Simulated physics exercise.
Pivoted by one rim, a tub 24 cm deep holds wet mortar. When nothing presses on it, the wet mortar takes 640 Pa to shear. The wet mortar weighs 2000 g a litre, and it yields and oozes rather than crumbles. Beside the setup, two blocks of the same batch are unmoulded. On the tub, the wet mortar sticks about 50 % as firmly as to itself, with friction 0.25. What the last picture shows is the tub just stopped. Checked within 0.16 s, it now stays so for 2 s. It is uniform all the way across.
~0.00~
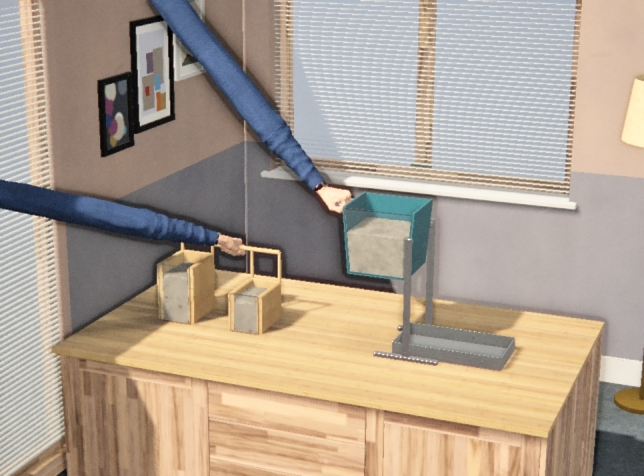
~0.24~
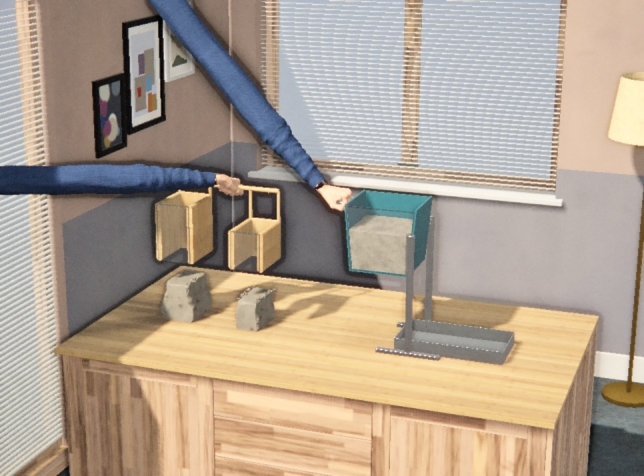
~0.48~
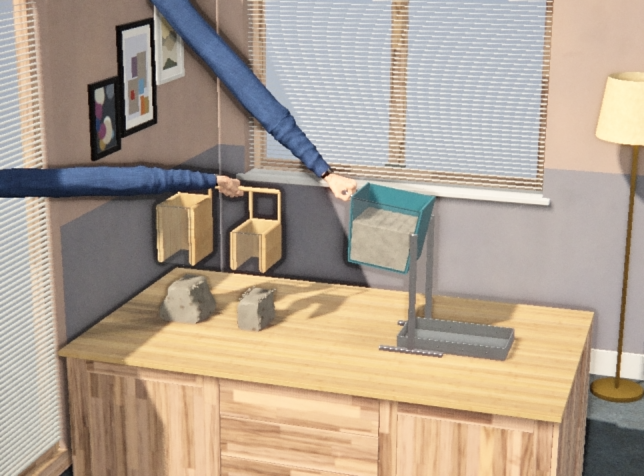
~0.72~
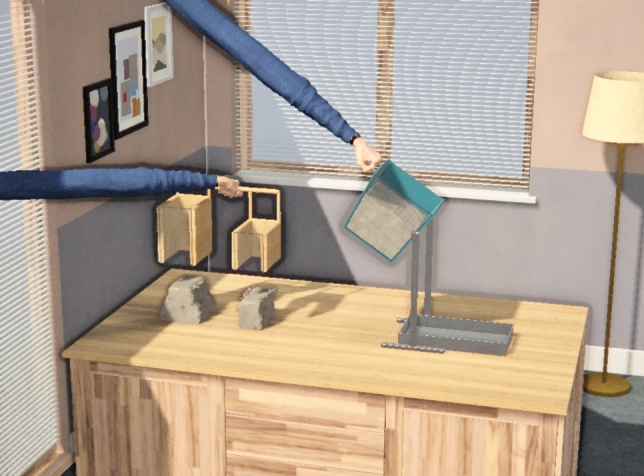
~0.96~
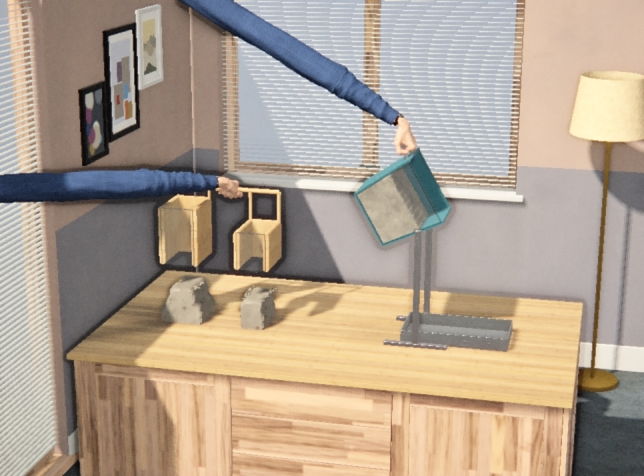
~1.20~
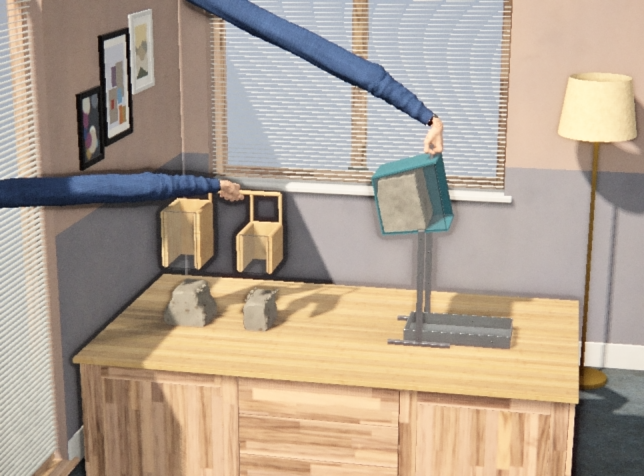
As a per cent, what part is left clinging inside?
Near 100 %.
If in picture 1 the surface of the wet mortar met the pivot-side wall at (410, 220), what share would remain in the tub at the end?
Around 75 per cent.
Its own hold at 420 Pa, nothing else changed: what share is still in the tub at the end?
It would be close to 90 percent.
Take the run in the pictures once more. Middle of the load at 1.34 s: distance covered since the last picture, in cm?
Close to 2 centimetres.
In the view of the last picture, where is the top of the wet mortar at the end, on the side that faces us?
I'd point to somewhere around (392, 185).
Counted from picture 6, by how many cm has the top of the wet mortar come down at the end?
About 4 cm.
By 1.34 s, the tub is at 78 degrees and holds 100 %.
By 1.51 s, the tub is at 78 degrees and holds 100 %.
By 1.68 s, the tub is at 78 degrees and holds 100 %.
By 1.85 s, the tub is at 78 degrees and holds 100 %.
By 3.20 s, at the end, the tub is at 78 degrees and holds 100 %.
